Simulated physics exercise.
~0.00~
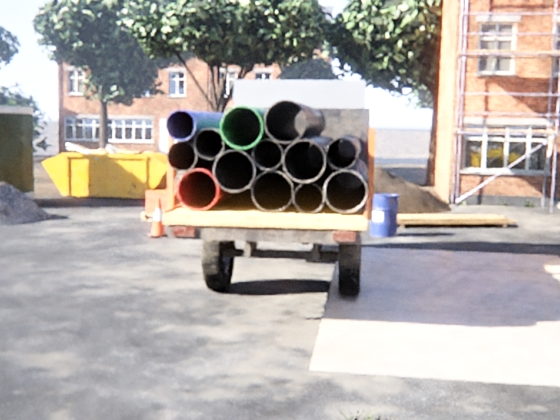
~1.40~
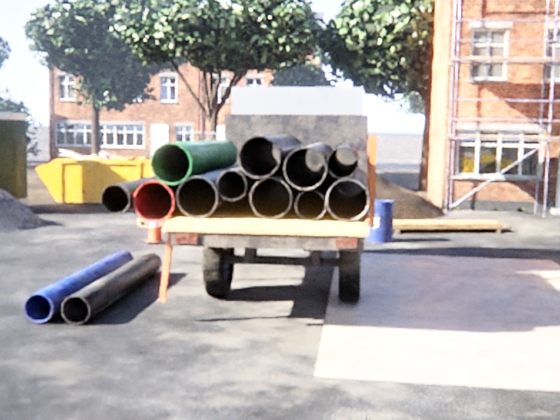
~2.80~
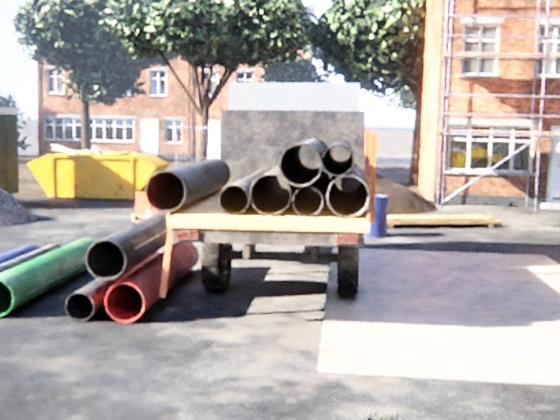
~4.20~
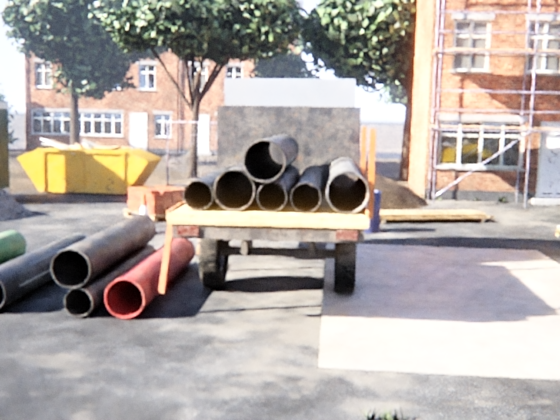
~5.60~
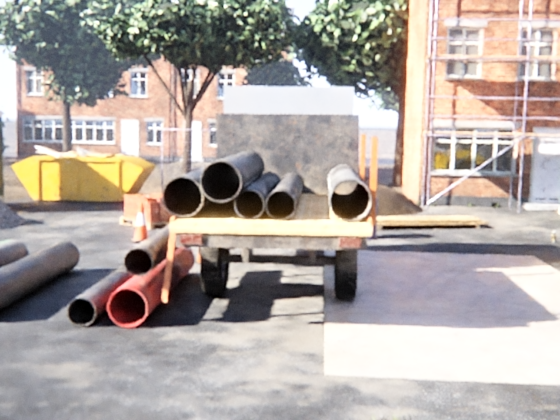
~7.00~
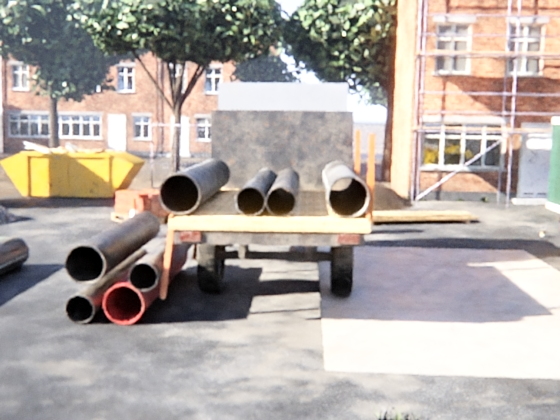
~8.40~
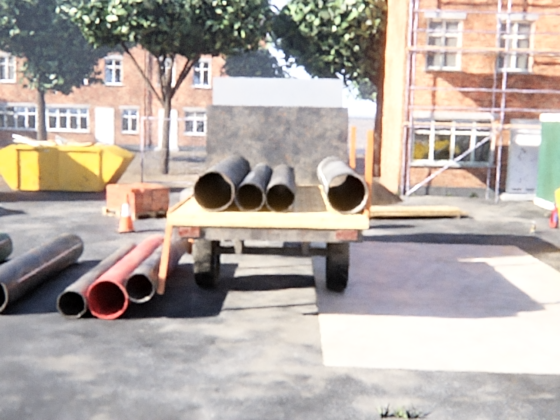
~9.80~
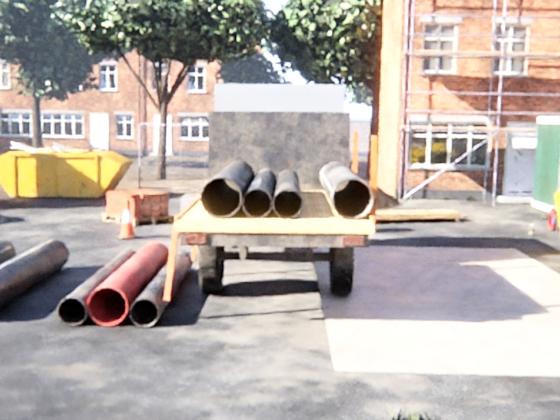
A stack of large pipes, most of them dark with one blue, one green and one red, sits on the back of a flatbed lorry in a sunny yard. The posts on the left drop open, and the blue pipe and a dark one tumble to the ground on that side. The green and red pipes follow with more dark ones, the green rolling farther away to the left. The pipes still aboard slump and spread across the deck. Finally four dark pipes rest on the lorry, three together and one apart at the right, while the red one lies between dark pipes on the ground.
